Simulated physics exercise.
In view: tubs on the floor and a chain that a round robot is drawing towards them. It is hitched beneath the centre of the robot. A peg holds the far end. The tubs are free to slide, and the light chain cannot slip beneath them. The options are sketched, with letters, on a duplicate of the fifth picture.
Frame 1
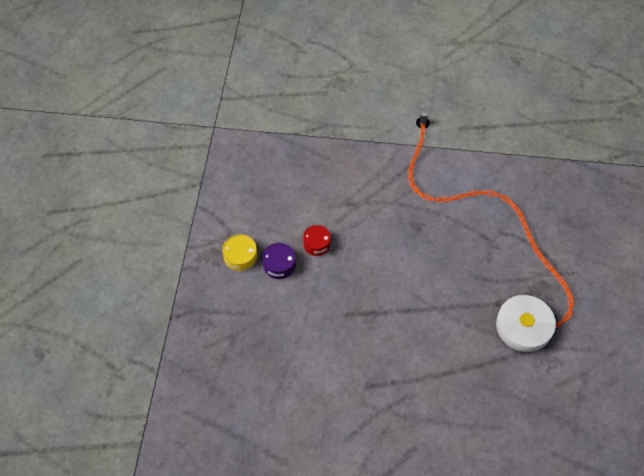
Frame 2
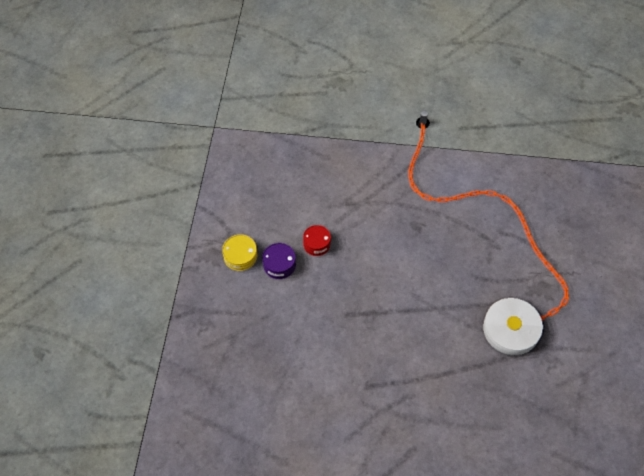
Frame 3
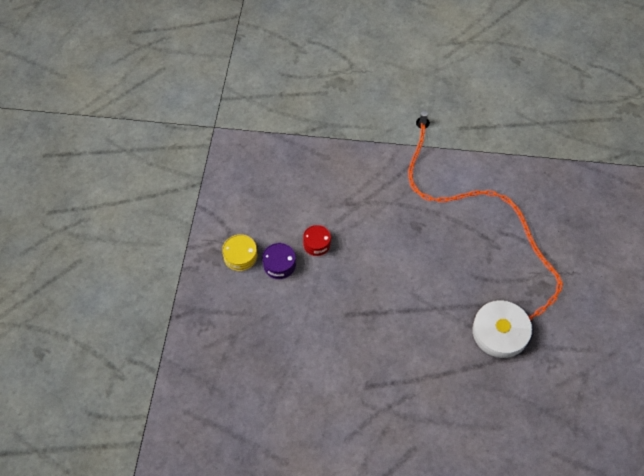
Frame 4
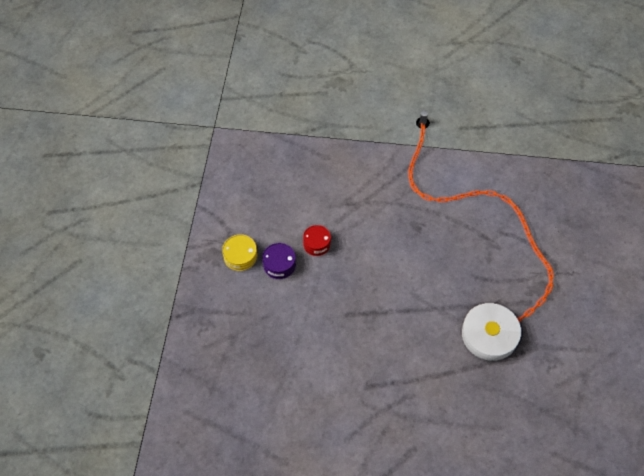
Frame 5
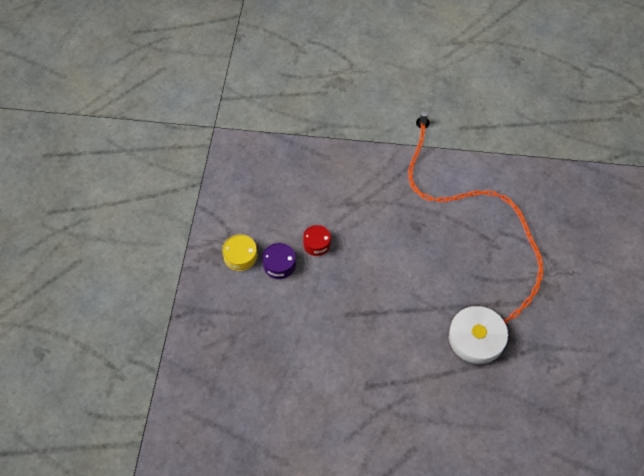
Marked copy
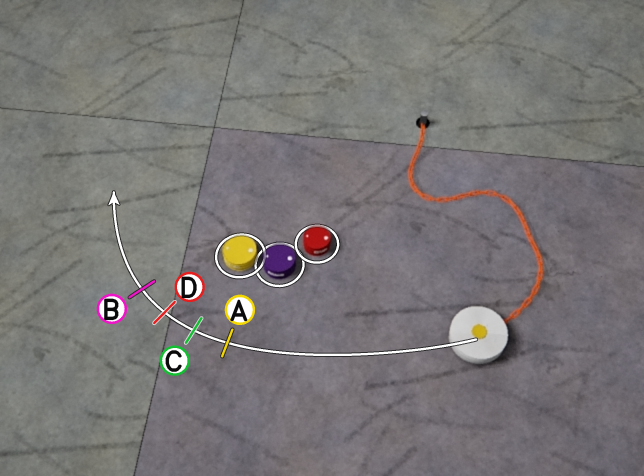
A round white robot slides a short way left across the floor, trailing an orange chain.
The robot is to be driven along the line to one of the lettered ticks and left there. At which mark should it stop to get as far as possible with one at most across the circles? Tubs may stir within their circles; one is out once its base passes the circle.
It can go as far as B.
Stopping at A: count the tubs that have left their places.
By then, none.
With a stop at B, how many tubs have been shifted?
The count is none.
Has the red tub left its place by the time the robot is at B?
No.
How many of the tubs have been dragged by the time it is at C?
By then, none.
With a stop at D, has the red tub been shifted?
By then, no.
On the marked copy, A at (227, 343); B at (142, 289); C at (194, 330); D at (165, 312); the route from (476, 339) via (227, 343) to (114, 192).
With B. Early on, robot (350, 351).
Further on, robot (224, 338).
At the end, robot (140, 285); none over the rings.
As for the rest, A is within the limit but short; C is within the limit but short; D is within the limit but short.
